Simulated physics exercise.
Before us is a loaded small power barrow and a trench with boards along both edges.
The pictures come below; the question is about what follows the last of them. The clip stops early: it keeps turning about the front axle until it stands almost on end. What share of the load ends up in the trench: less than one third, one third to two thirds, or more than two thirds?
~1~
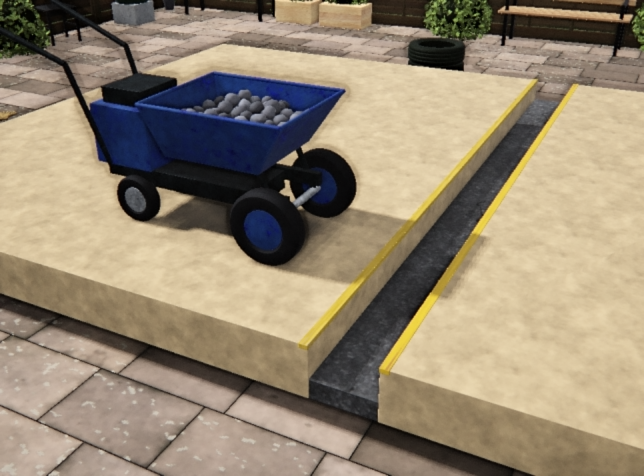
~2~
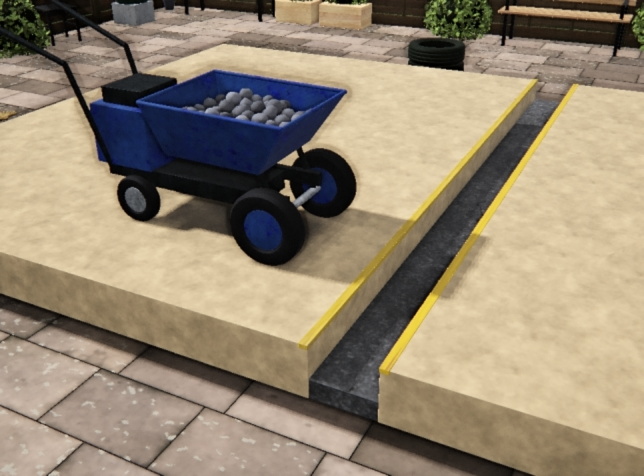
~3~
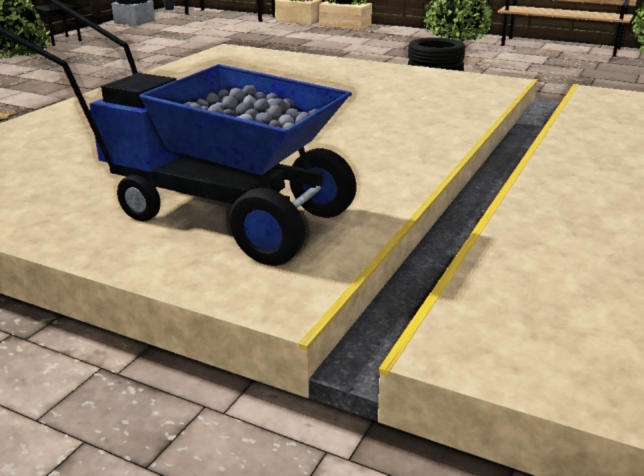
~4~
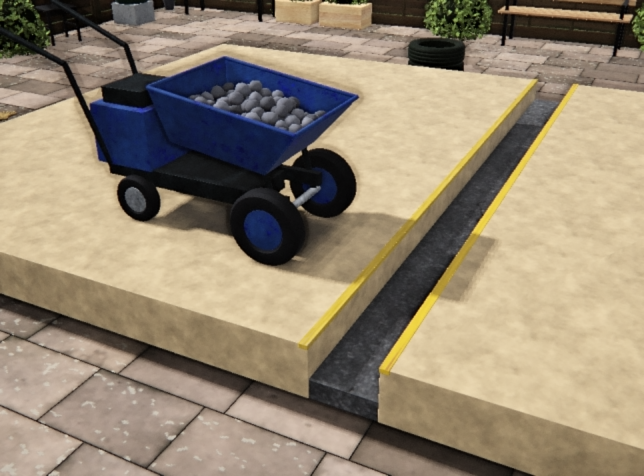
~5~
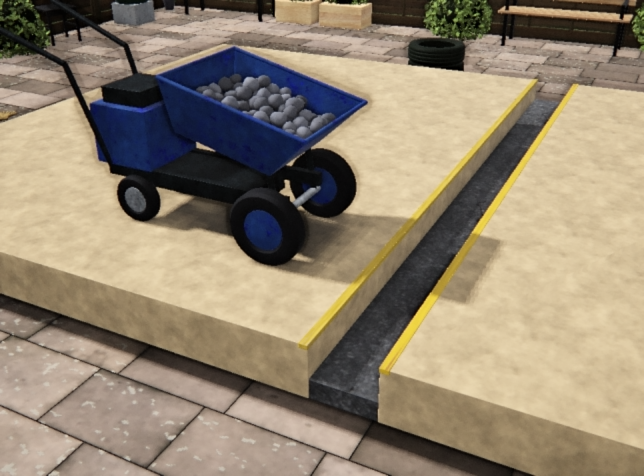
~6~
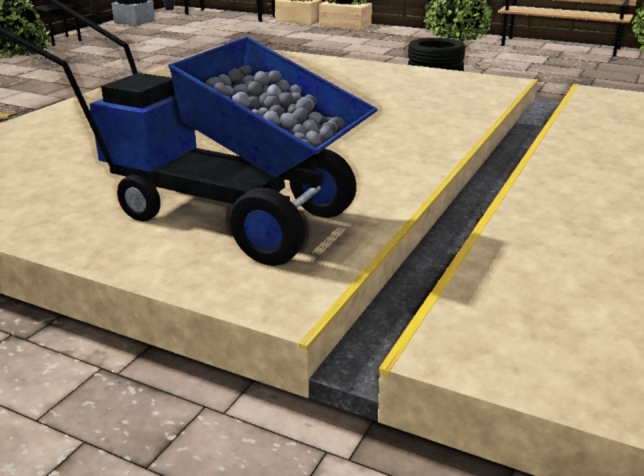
Going by that, the trench clears two thirds of the load.
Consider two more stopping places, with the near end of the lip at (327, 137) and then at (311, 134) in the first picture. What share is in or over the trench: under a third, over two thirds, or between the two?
Note - stop 1: Under a third; stop 2: In the middle band.
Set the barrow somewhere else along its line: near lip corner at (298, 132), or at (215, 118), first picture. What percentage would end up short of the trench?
Position 1 near 0 %, position 2 near 50 %.
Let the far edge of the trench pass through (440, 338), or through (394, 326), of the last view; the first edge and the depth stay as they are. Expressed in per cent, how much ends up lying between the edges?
Around 100 percent first, around 70 percent second.
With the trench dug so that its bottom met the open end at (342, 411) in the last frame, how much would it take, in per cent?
Something like 90 %.
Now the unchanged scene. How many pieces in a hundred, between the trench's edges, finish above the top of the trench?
My estimate would be close to 10 per cent.
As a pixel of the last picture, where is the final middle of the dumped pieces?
Centre at rest: Close to (419, 282).
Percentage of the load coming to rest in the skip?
I'd say around 0 per cent.
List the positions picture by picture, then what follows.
The first frame shows lip of the skip near (280, 129), level; top of the load near (246, 119), round cobbles; first edge of the trench near (334, 309); far edge near (411, 330), the trench over half as wide as the skip, and about half as deep as wide.
The second frame shows lip of the skip near (282, 130), tipped barely; top of the load near (244, 112).
The third frame shows lip of the skip near (287, 132), tipped barely; top of the load near (247, 110).
The fourth frame shows lip of the skip near (295, 136), tipped a little; top of the load near (223, 110).
The fifth frame shows lip of the skip near (305, 143), tipped a little; top of the load near (231, 98).
The sixth frame shows lip of the skip near (317, 151), tipped clearly; top of the load near (241, 92); first edge of the trench near (334, 309); far edge near (411, 330).
Shortly afterwards, skip tipped steeply; the whole lot in the skip.
Next, skip tipped right over; the bulk in the skip; near a quarter in or heaped over the trench; only a few beyond it; a little falling.
Some moments later, skip tipped right over; a little in the skip; the bulk in or heaped over the trench; a little beyond it.
In the end, skip tipped right over; the bulk in or heaped over the trench; a little beyond it.
